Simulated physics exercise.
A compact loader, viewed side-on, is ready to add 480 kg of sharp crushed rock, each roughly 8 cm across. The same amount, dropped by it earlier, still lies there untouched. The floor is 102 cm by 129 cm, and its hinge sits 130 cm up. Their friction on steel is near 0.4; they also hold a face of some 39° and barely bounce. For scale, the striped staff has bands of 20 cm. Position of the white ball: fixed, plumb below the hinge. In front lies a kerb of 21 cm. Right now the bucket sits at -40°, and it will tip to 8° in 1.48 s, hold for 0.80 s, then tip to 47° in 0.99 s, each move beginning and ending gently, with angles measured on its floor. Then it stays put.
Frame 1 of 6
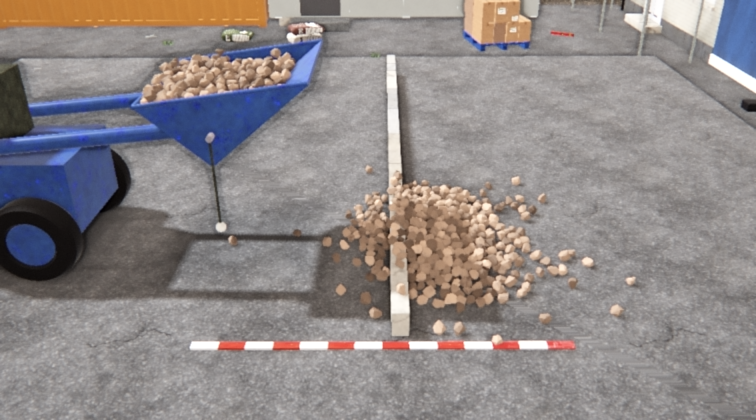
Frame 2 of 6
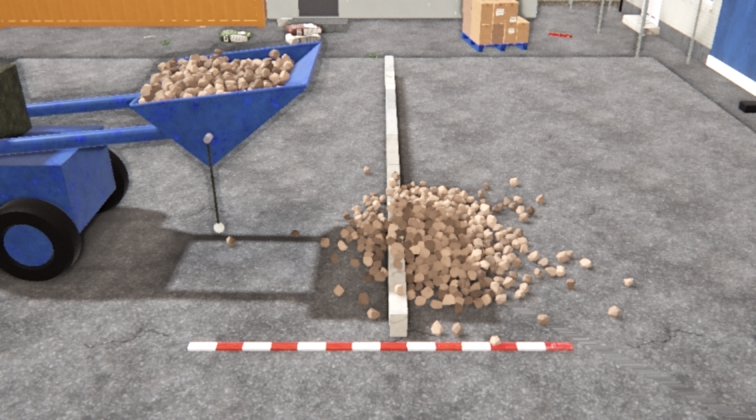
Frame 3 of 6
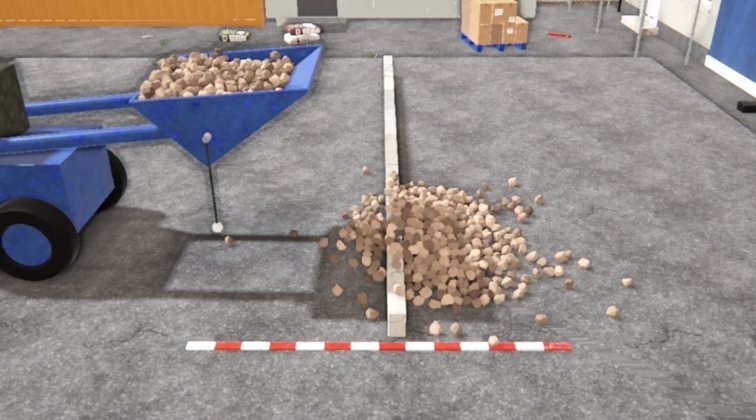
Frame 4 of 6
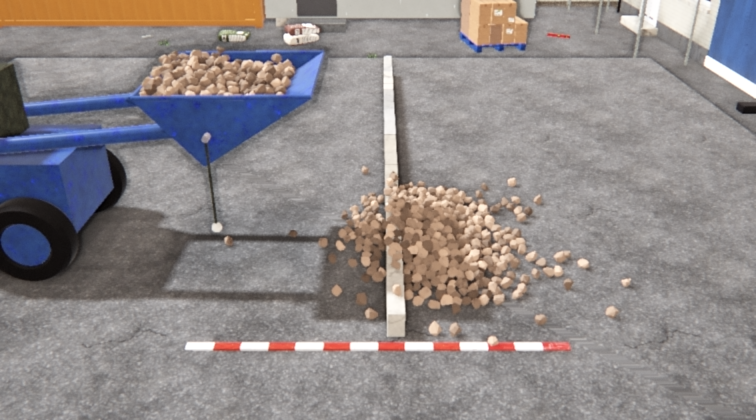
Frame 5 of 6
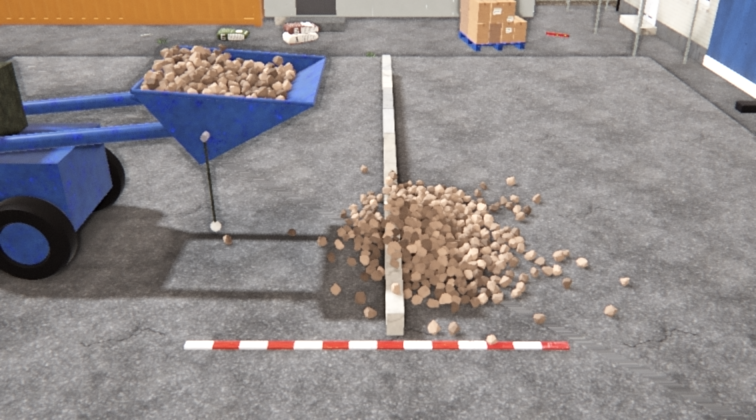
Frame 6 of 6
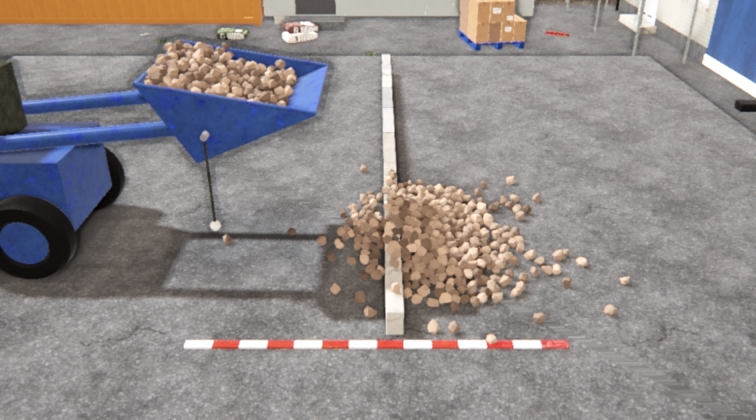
Blue loader slowly tilting its stone-filled bucket forward, the front edge lowering slightly, beside a still heap of stones straddling a pale kerb.
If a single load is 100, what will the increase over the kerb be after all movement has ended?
The increase will be around 0 per cent.
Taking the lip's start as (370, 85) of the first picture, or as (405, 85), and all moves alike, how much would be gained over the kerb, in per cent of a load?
Roughly 5 and 40 percent, in that order.
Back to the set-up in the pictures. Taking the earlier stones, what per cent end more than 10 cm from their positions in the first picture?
Roughly 0 per cent of them.
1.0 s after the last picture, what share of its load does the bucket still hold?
Some 100 %, roughly, is held.
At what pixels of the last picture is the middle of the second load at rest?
I'd put their centre close to (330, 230).
Then, 0.5 s after the last picture the floor is at 1°; in per cent of one load, 100 in the bucket, 16 on this side of the kerb, 84 over the kerb; the foremost stones are at (574, 261).
Then, 1.0 s after the last picture the floor is at 8°; in per cent of one load, 100 in the bucket, 16 on this side of the kerb, 84 over the kerb; the foremost stones are at (574, 261).
Then, 3.1 s after the last picture the floor is at 47°; in per cent of one load, 2 in the bucket, 115 on this side of the kerb, 84 over the kerb; the foremost stones are at (574, 261).
Then, 5.9 s after the last picture the floor is at 47°; in per cent of one load, 0 in the bucket, 116 on this side of the kerb, 84 over the kerb; the foremost stones are at (574, 261). Net gain over the kerb, 0.
